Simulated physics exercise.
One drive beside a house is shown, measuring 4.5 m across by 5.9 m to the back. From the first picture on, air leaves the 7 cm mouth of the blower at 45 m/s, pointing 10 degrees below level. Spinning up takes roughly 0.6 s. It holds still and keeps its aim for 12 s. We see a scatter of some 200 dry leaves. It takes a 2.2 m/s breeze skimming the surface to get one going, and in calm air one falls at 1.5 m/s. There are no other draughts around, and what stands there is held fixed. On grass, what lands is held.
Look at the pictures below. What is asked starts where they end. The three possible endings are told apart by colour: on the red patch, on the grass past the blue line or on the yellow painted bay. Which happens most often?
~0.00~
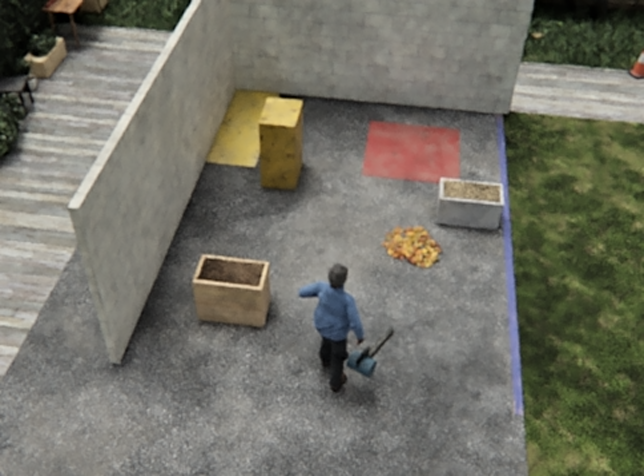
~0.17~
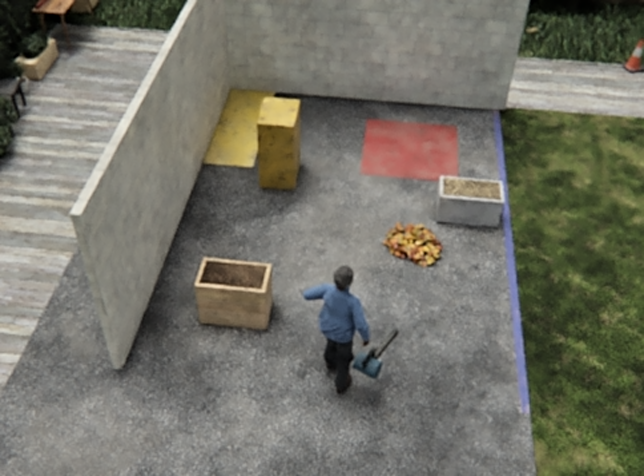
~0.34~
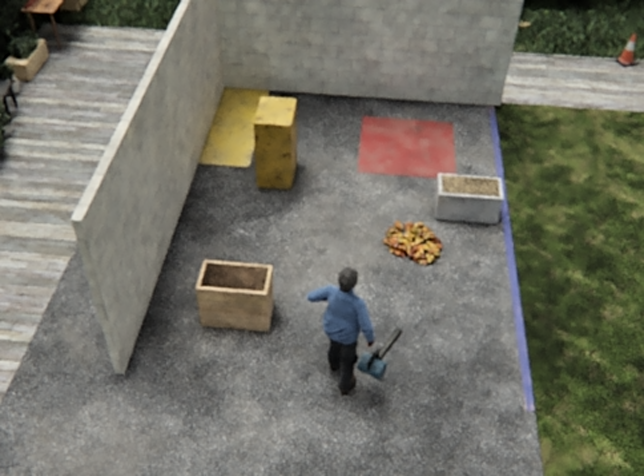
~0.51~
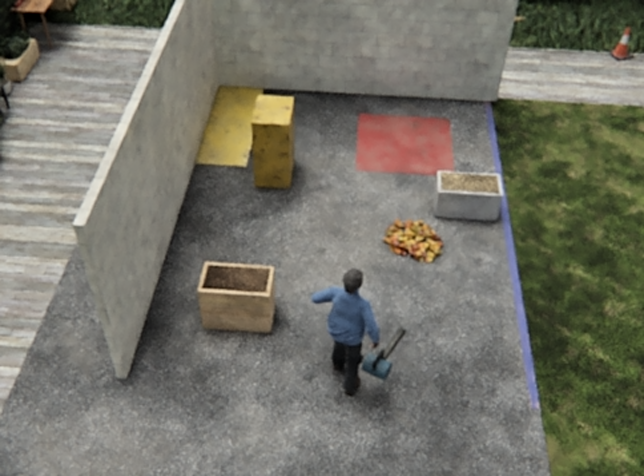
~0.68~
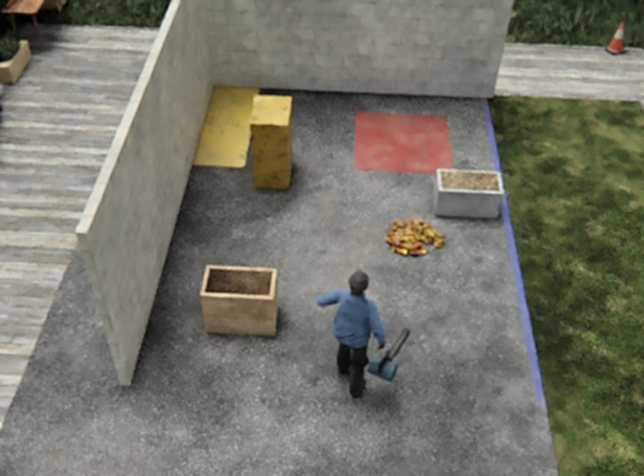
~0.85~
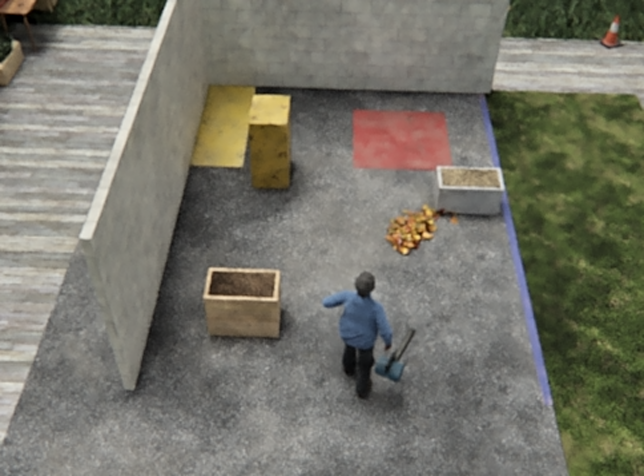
The red ending.
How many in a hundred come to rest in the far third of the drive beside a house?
50 %.
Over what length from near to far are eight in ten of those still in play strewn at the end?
I'd put it at around 2.4 m.
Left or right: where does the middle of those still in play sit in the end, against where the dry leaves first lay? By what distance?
Leftward, by about 0.2 m.
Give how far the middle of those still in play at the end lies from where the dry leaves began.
The middle ends up about 1.6 m from the start.
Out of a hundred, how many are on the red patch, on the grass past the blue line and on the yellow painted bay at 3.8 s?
Roughly 40 % red, 4 % blue, 0 % yellow.
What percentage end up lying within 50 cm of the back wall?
Share: Approx. 3 %.
After 2.4 s, 94 % are on the move or not yet settled, 16 % are on the red patch, 4 % on the grass past the blue line and 0 % on the yellow painted bay; the middle of those still in play is near (399, 193).
After 3.8 s, 88 % are on the move or not yet settled, 36 % are on the red patch, 4 % on the grass past the blue line and 0 % on the yellow painted bay; the middle of those still in play is near (394, 181).
After 6.6 s, 83 % are on the move or not yet settled, 44 % are on the red patch, 4 % on the grass past the blue line and 0 % on the yellow painted bay; the middle of those still in play is near (394, 170).
After 12.0 s, at the end, 50 % are on the red patch, 4 % on the grass past the blue line and 0 % on the yellow painted bay; the middle of those still in play is near (390, 165).
